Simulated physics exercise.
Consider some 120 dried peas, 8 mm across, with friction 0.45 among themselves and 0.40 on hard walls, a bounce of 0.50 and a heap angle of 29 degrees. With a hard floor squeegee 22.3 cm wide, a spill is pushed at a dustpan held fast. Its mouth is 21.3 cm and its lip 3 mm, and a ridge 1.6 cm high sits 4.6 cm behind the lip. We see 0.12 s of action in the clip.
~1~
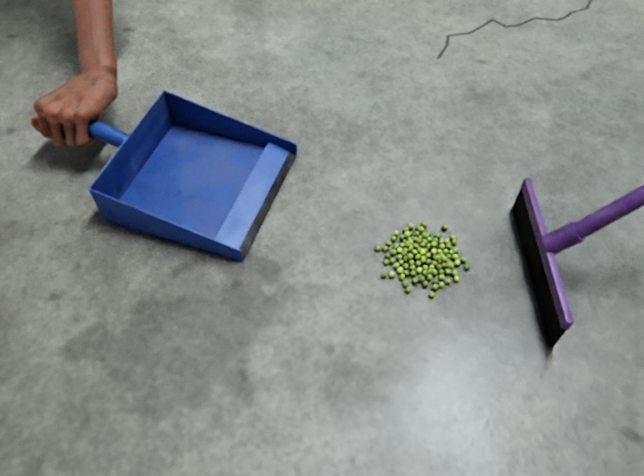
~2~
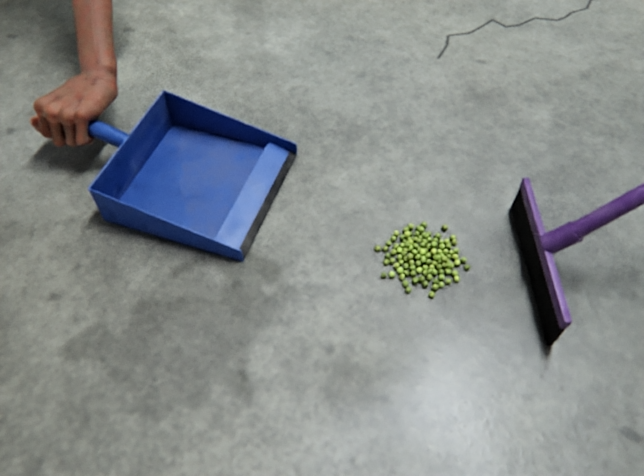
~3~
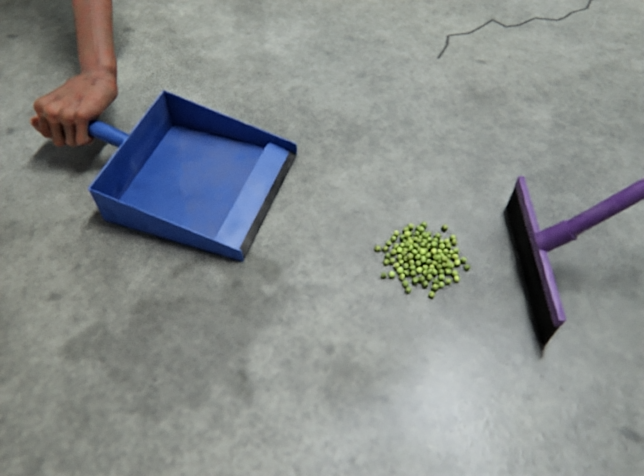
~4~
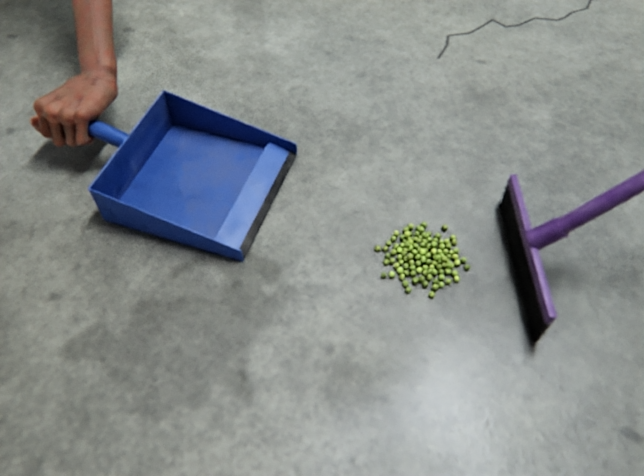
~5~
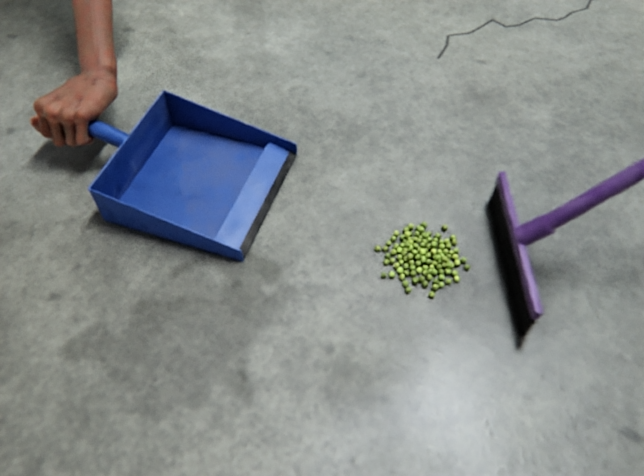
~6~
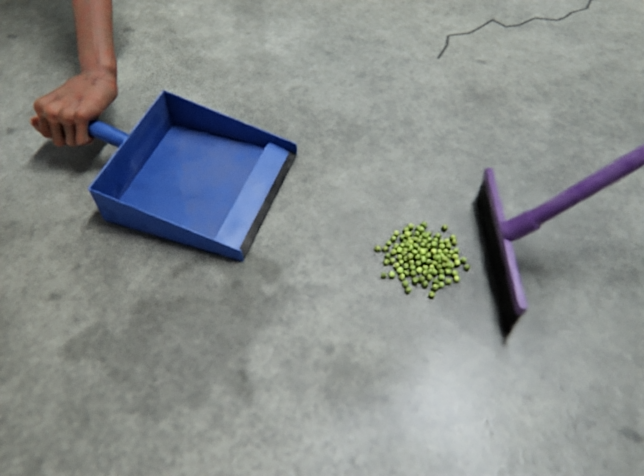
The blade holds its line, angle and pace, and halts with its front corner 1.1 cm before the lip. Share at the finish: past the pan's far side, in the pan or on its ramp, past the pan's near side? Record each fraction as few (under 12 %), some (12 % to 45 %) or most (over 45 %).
Recorded: Far side few; pan few; near side some.
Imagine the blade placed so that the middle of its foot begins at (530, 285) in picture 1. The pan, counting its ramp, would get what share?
Estimate: ~ 10 %.
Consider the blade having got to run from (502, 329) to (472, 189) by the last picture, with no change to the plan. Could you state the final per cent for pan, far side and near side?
Final per cent - pan 10, far 0, near 55.
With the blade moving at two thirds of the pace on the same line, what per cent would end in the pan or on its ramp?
Roughly 0 in a hundred.
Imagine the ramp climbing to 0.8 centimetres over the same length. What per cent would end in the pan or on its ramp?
Around 10 per cent.
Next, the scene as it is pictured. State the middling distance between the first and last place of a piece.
The figure is about 24 cm.
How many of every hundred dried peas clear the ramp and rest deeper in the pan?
Estimate: Near 0 per cent of all.
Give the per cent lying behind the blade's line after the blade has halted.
About 0 percent.
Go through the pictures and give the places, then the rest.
In the first frame, blade from (566, 324) to (526, 186), moved 0.0 cm, 0 of the pieces shifted so far; middle of the pieces at (423, 258); pan at (193, 183).
In the second frame, blade from (564, 324) to (524, 185), moved 0.2 cm, 0 of the pieces shifted so far; middle of the pieces at (423, 258).
In the third frame, blade from (558, 322) to (519, 184), moved 0.9 cm, 0 of the pieces shifted so far; middle of the pieces at (423, 258).
In the fourth frame, blade from (549, 319) to (512, 182), moved 2.0 cm, 0 of the pieces shifted so far; middle of the pieces at (423, 258).
In the fifth frame, blade from (536, 315) to (501, 179), moved 3.5 cm, 0 of the pieces shifted so far; middle of the pieces at (423, 258).
In the sixth frame, blade from (520, 310) to (488, 175), moved 5.3 cm, 0 of the pieces shifted so far; middle of the pieces at (423, 258); pan at (193, 183).
Then, 0.18 s after the last picture, middle of the blade 18 cm from the lip; 0 % over the lip, far side 0 %, near side 5 %.
Then, 0.30 s after the last picture, middle of the blade 8 cm from the lip; 0 % over the lip, far side 0 %, near side 15 %.
Then, 0.54 s after the last picture, middle of the blade 5 cm from the lip; 10 % over the lip, far side 0 %, near side 30 %.
In the end, far side 0 %, pan 5 %, near side 30 %, in front of the lip or behind the blade 60 %.
